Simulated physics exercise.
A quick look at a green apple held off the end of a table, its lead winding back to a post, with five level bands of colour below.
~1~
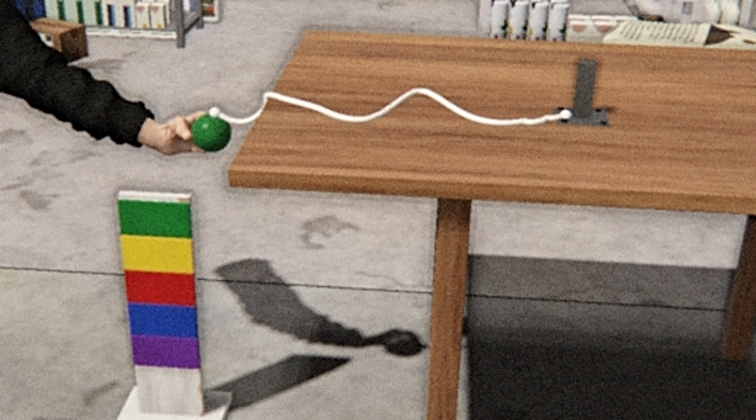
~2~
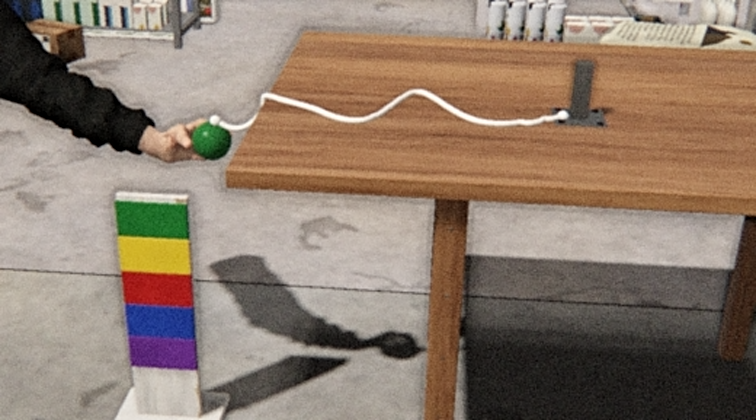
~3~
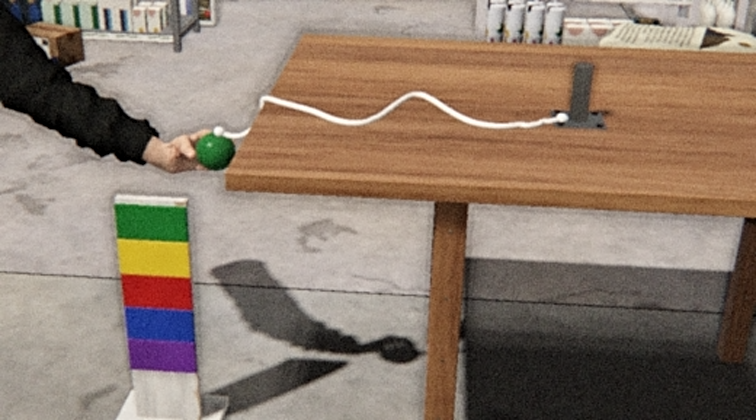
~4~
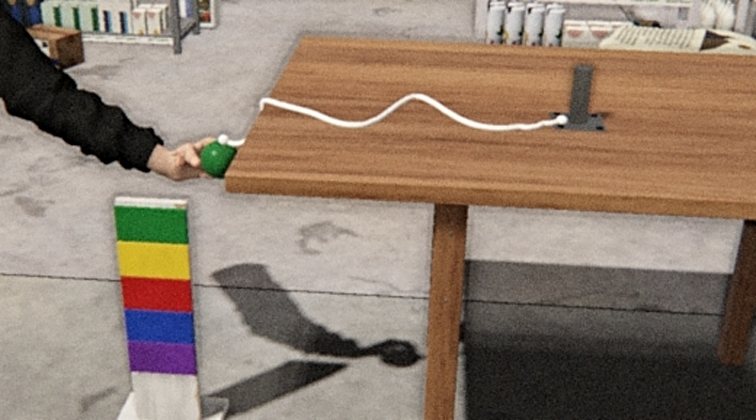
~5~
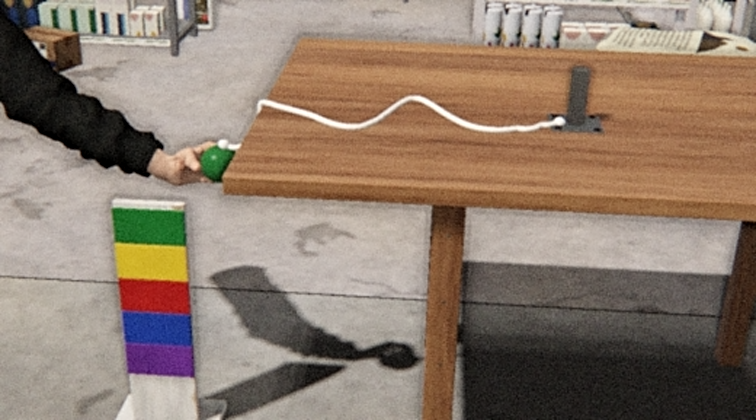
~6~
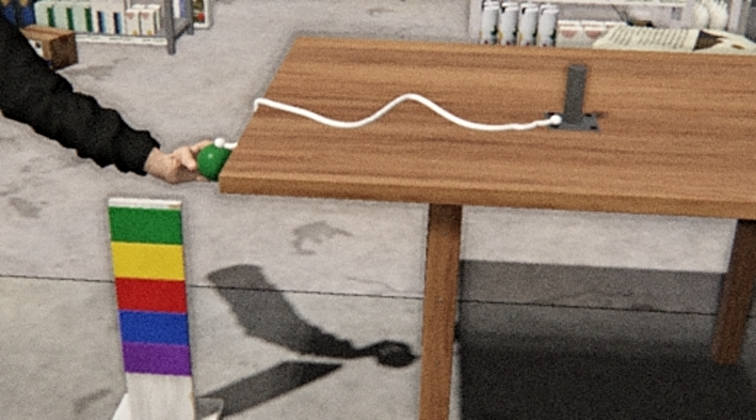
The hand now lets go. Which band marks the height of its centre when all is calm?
Its centre hangs level with the red band.
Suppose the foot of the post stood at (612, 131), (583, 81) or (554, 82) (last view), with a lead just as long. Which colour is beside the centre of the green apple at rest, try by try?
Try by try: Yellow; yellow; red.
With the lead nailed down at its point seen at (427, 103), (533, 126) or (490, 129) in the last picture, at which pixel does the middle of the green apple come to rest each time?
Try by try, around (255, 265), (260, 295) and (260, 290).
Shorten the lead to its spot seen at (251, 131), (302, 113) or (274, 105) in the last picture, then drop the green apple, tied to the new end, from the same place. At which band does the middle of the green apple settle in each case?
It would be yellow; none, it hangs higher; green.
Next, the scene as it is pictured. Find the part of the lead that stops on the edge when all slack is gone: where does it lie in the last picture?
The one at (362, 124).
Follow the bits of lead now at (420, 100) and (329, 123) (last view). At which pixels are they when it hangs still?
Near (367, 108) and (260, 140).
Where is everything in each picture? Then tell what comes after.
In the first frame, green apple (212, 133); green (154, 221); yellow (157, 255); red (160, 289); blue (162, 322); purple (165, 353).
In the second frame, green apple (212, 140); lead through (528, 124) (451, 109) (404, 97) (356, 121) (285, 101).
In the third frame, green apple (216, 151).
In the fourth frame, green apple (221, 159); lead through (527, 128) (450, 114) (403, 102) (355, 126) (284, 106).
In the fifth frame, green apple (221, 164).
In the sixth frame, green apple (217, 162); lead through (522, 128) (444, 114) (397, 102) (349, 126) (278, 106).
Soon after, apple near (279, 303); level with red.
After that, apple near (249, 300); level with red.
In the end, apple near (262, 302); level with red. Its middle rests at the red band.
